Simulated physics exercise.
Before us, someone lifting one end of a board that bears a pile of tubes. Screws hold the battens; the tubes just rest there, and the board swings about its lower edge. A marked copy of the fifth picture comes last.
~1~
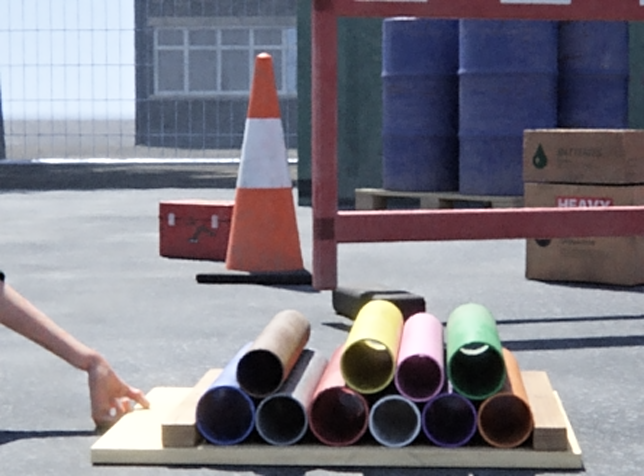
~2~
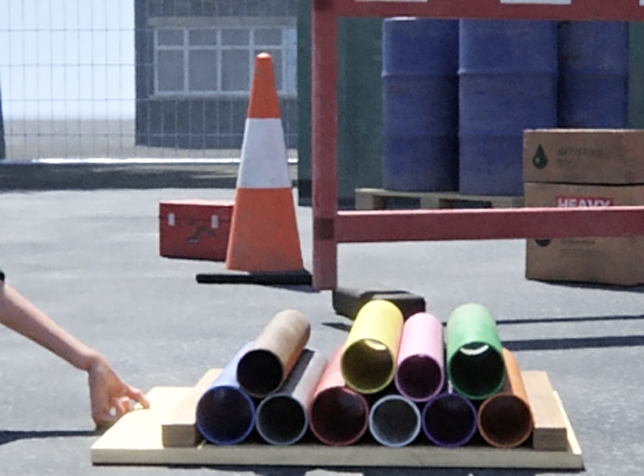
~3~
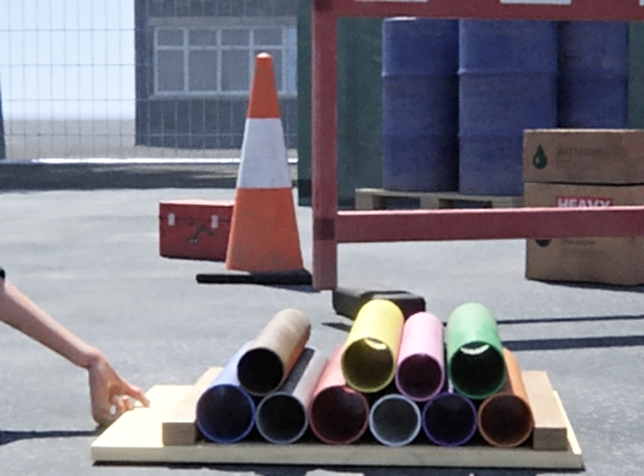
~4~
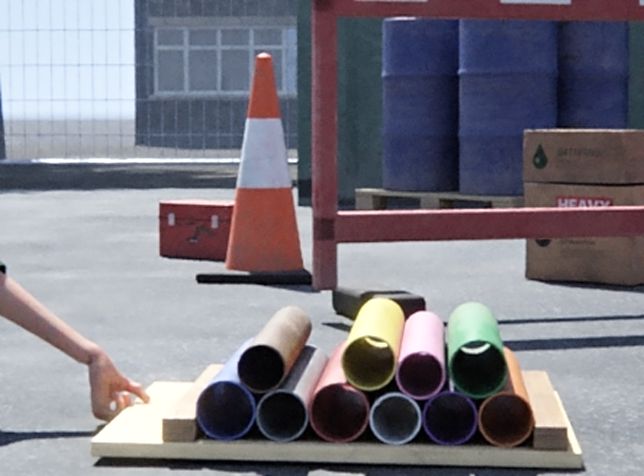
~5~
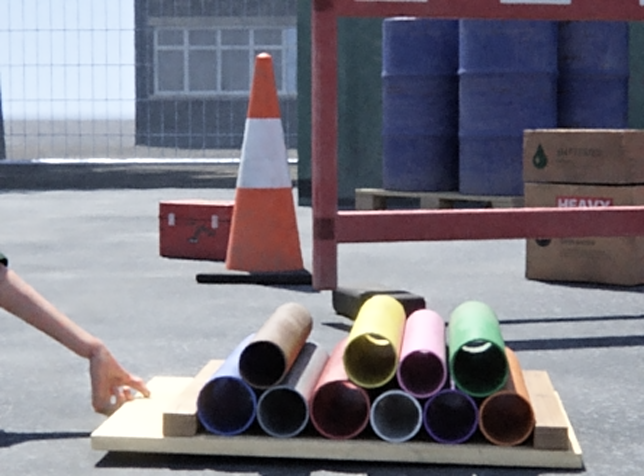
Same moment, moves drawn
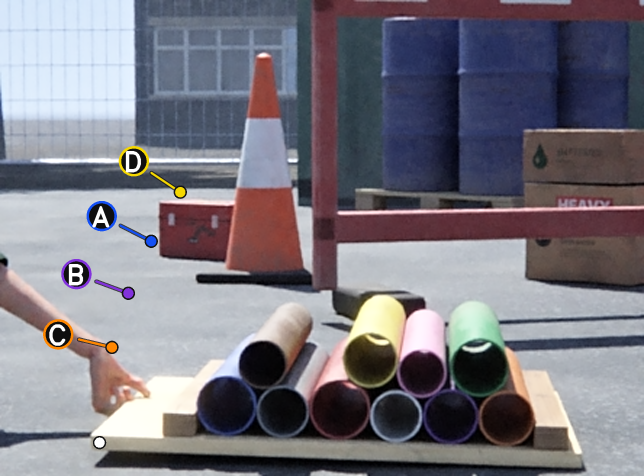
Colourful tubes resting in a pile on a wooden board as a hand at the left slowly raises that end slightly.
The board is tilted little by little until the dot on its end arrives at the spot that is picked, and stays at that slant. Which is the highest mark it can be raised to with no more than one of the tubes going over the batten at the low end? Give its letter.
Mark B is as high as it can go.
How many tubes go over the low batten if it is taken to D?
At D the number is four.
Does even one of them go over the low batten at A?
Yes, at A.
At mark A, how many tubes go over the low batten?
It comes to four.
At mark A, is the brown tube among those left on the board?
No.
On the marked copy, A at (152, 241); B at (128, 294); C at (112, 348); D at (180, 192); the white dot at (100, 442).
With B. Early on, board at 14°.
Further on, board at 20°.
At the end, board at 20°, none over the low batten.
As for the rest, A four over the low batten (green, brown, pink, yellow); C none over the low batten; D four over the low batten (green, brown, pink, yellow).
